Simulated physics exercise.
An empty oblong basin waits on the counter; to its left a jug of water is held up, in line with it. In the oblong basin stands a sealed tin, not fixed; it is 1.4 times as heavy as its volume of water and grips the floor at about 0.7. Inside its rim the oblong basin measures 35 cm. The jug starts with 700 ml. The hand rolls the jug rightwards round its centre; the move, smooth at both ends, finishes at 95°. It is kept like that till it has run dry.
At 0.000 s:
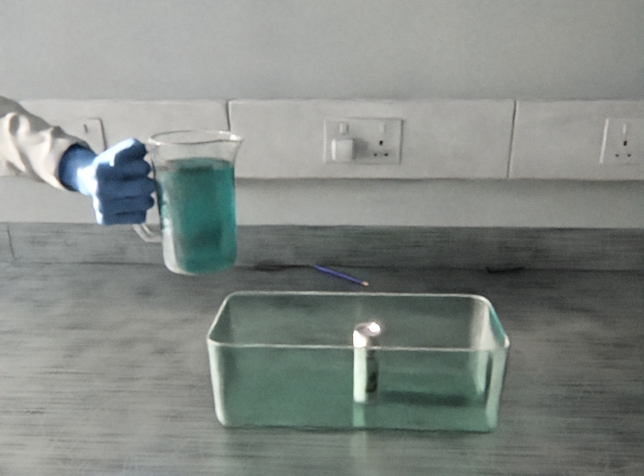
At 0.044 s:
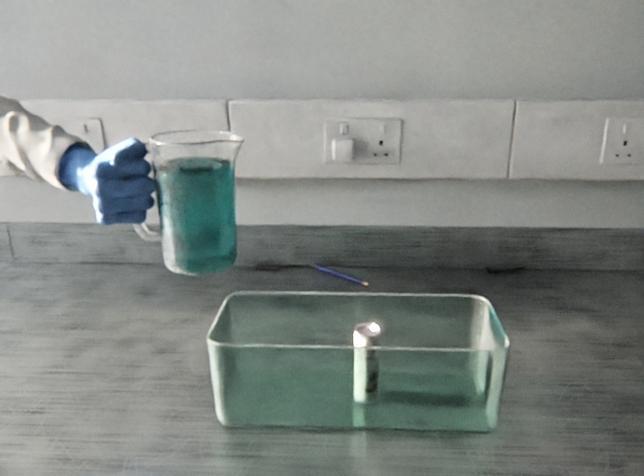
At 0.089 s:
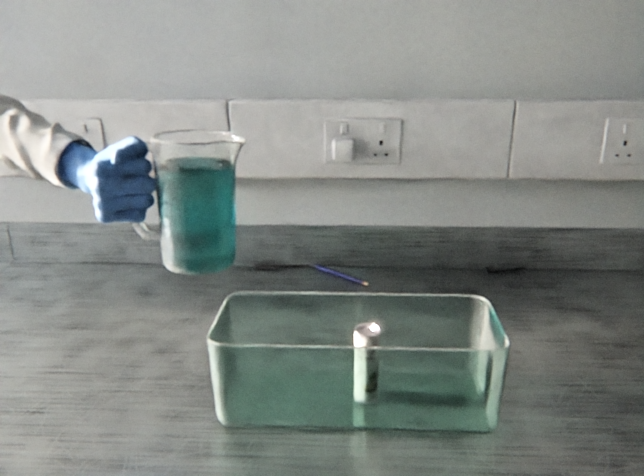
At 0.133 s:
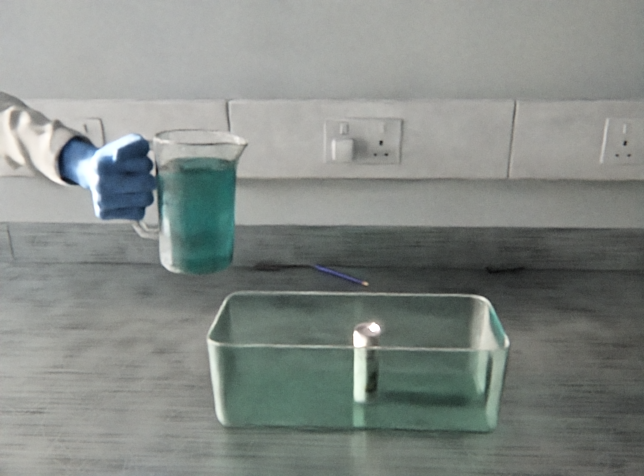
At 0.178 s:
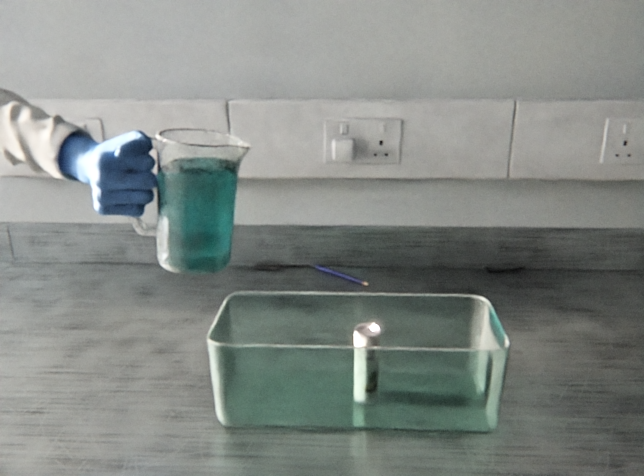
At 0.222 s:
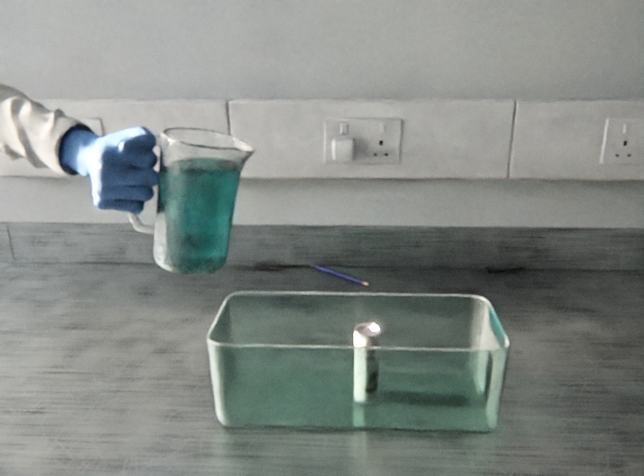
To begin with, a blue-gloved hand holds a clear jug of teal water upright and still, above and to the left of an oblong glass basin with a small tin standing inside. The hand then gradually tilts the jug slightly rightwards, while the basin and tin stay still.
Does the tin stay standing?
It keeps standing.
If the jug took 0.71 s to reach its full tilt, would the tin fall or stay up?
The tin keeps standing.
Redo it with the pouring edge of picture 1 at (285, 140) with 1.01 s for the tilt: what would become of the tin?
Then it stays up.
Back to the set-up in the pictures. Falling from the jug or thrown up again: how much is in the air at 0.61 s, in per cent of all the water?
About 6 per cent.
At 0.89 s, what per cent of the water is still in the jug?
Near 60 in a hundred.
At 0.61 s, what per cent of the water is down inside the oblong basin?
Some 0 per cent.
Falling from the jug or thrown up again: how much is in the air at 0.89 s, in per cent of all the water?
About 18 per cent.
By 0.61 s the tilt is 62° and 94 per cent is still to pour; the tin stands where it began.
By 0.89 s the tilt is 92° and 59 per cent is still to pour; the tin stands where it began.
By 1.19 s the tilt is 95° and 18 per cent is still to pour; the tin stands 1 cm from where it began.
By 1.51 s the tilt is 95° and 5 per cent is still to pour; the tin stands 1 cm from where it began.
At rest the tin stands 1 cm from where it began.
